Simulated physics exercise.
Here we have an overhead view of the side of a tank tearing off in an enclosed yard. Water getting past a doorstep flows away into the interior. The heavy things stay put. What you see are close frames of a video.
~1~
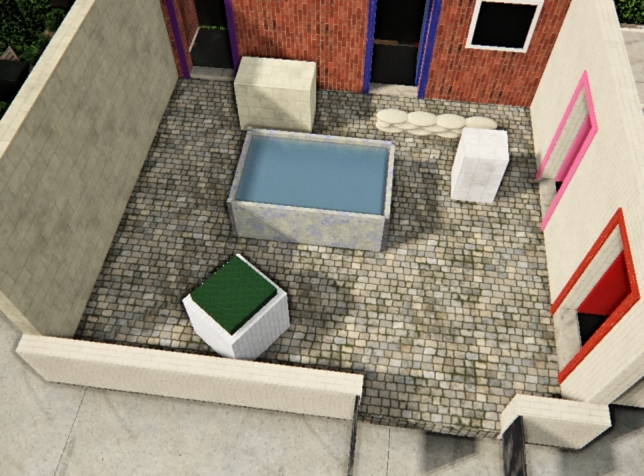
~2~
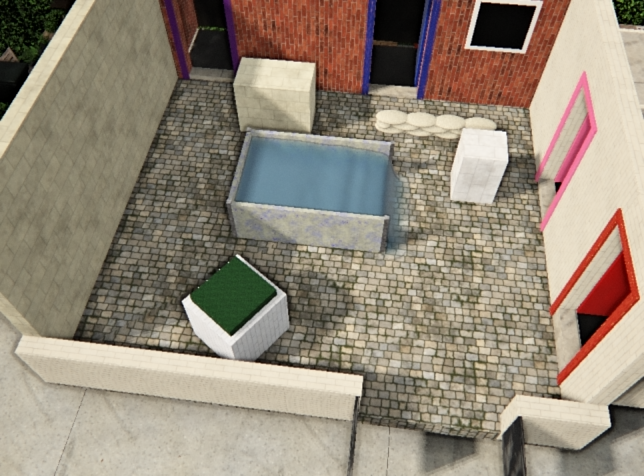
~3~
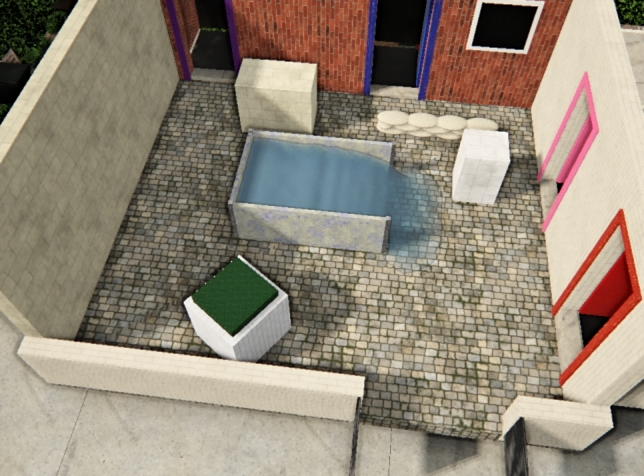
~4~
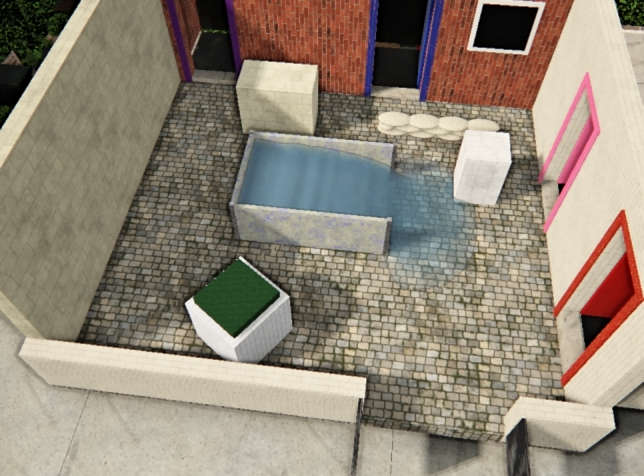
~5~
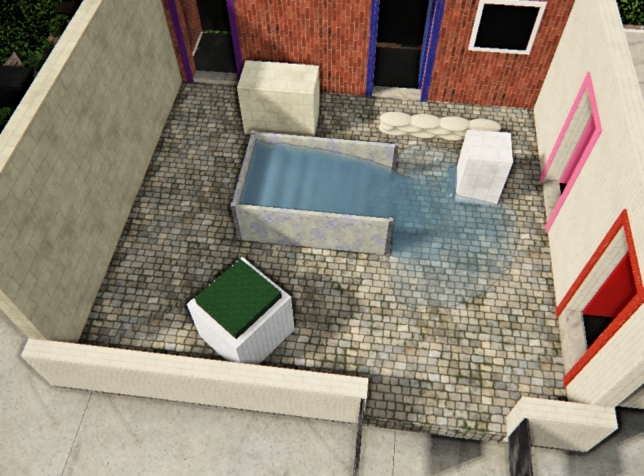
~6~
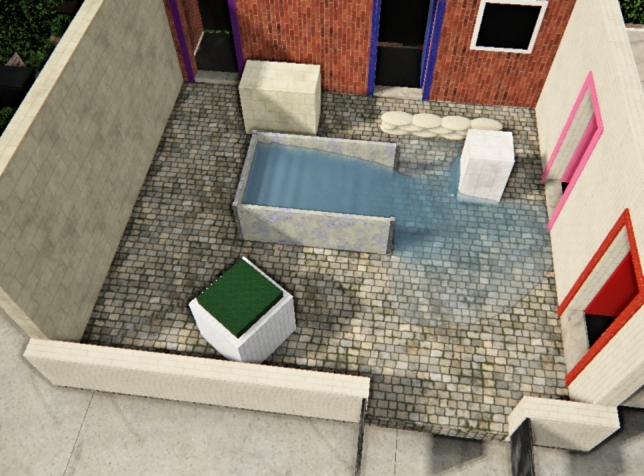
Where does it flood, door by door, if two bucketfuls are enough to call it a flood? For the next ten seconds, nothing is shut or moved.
At the blue door it does not flood; at the purple door it does not flood; at the pink door it floods; at the red door it does not flood.
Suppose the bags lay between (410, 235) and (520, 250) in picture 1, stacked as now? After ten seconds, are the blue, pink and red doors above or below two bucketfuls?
The blue one goes over; the pink one goes over; the red one takes less.
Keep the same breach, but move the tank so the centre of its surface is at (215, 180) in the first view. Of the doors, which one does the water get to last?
That would be the purple door.
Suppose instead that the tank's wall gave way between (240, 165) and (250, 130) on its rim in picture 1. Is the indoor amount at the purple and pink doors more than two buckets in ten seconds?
In brief, the purple one goes past the mark; the pink one stops short.
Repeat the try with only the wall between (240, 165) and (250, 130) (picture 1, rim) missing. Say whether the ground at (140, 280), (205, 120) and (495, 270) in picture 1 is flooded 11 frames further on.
As listed: Flooded, covered, free of water.
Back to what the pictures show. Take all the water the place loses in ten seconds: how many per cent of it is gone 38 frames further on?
Somewhere around 75 per cent, I'd say.
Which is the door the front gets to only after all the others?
That is the door marked purple.
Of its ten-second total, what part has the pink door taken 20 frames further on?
It would be roughly 85 percent of the ten-second total.
A moment on, water covers 25 % of the floor; the blue door not reached, the purple door not reached, the pink door over two buckets in, the red door wet at the sill, nothing in.
Next, water covers 30 % of the floor; the blue door not reached, the purple door not reached, the pink door far over two buckets in, the red door wet at the sill, nothing in.
Then, water covers 50 % of the floor; the blue door not reached, the purple door not reached, the pink door far over two buckets in, the red door wet at the sill, nothing in.
Later, water covers 75 % of the floor; the blue door wet at the sill, nothing in, the purple door not reached, the pink door far over two buckets in, the red door wet at the sill, nothing in.
In the end, water covers 95 % of the floor; the blue door wet at the sill, nothing in, the purple door wet at the sill, nothing in, the pink door far over two buckets in, the red door wet at the sill, nothing in.
